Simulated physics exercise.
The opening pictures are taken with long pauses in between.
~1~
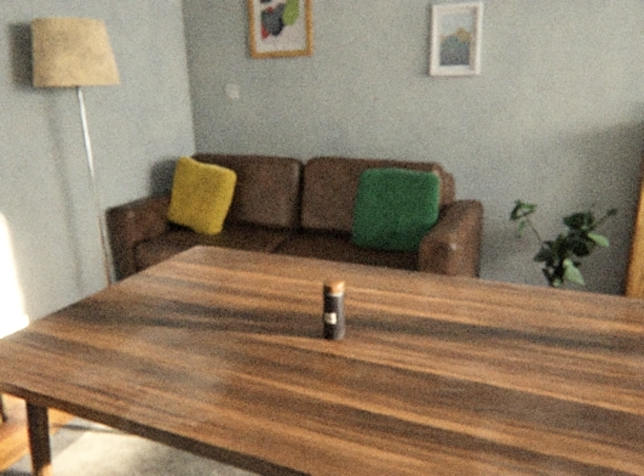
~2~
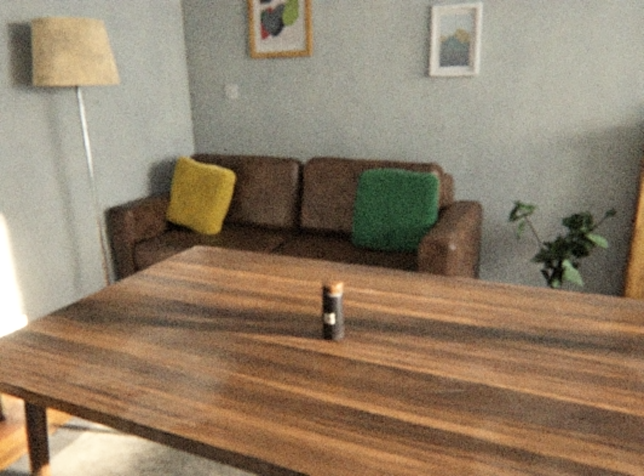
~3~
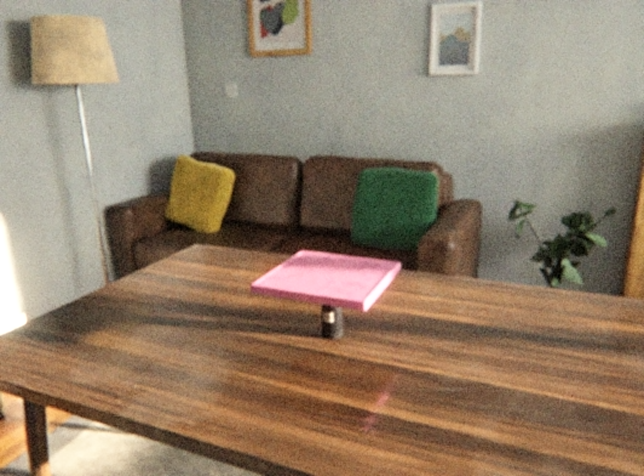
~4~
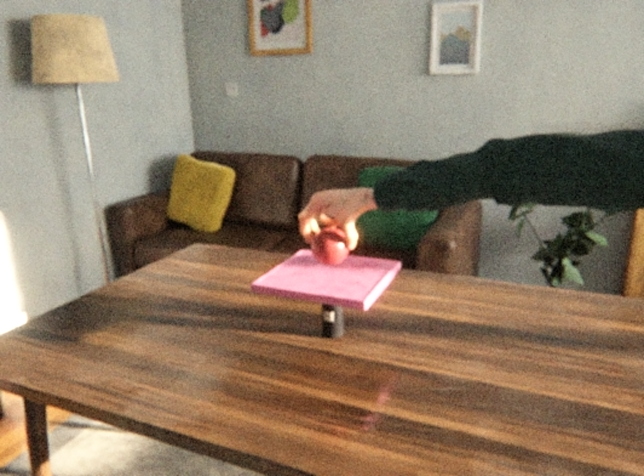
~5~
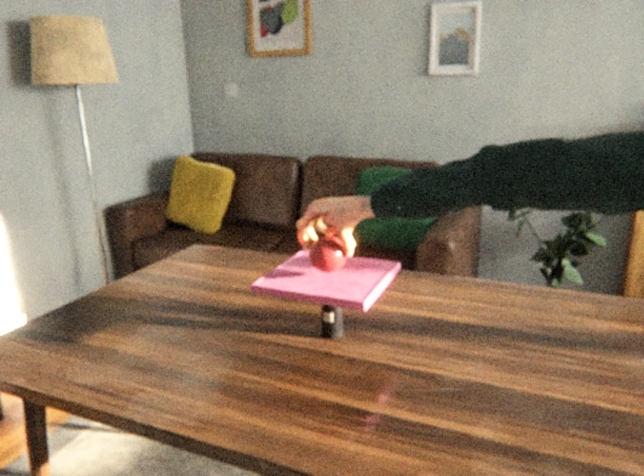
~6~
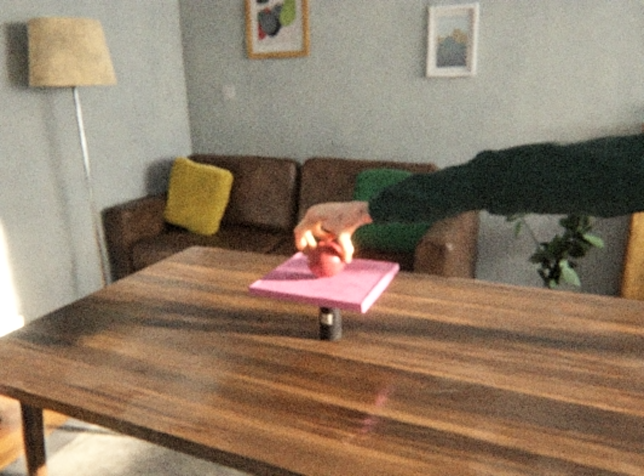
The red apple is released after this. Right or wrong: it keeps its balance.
Right.
Then, 0.50 s after the last picture, nothing has stirred.
Then, 1.30 s after the last picture, red apple resting near (325, 260).
At rest, all 3 in place. Seen from the same camera at the end, red apple near (325, 260). The stack keeps its balance.
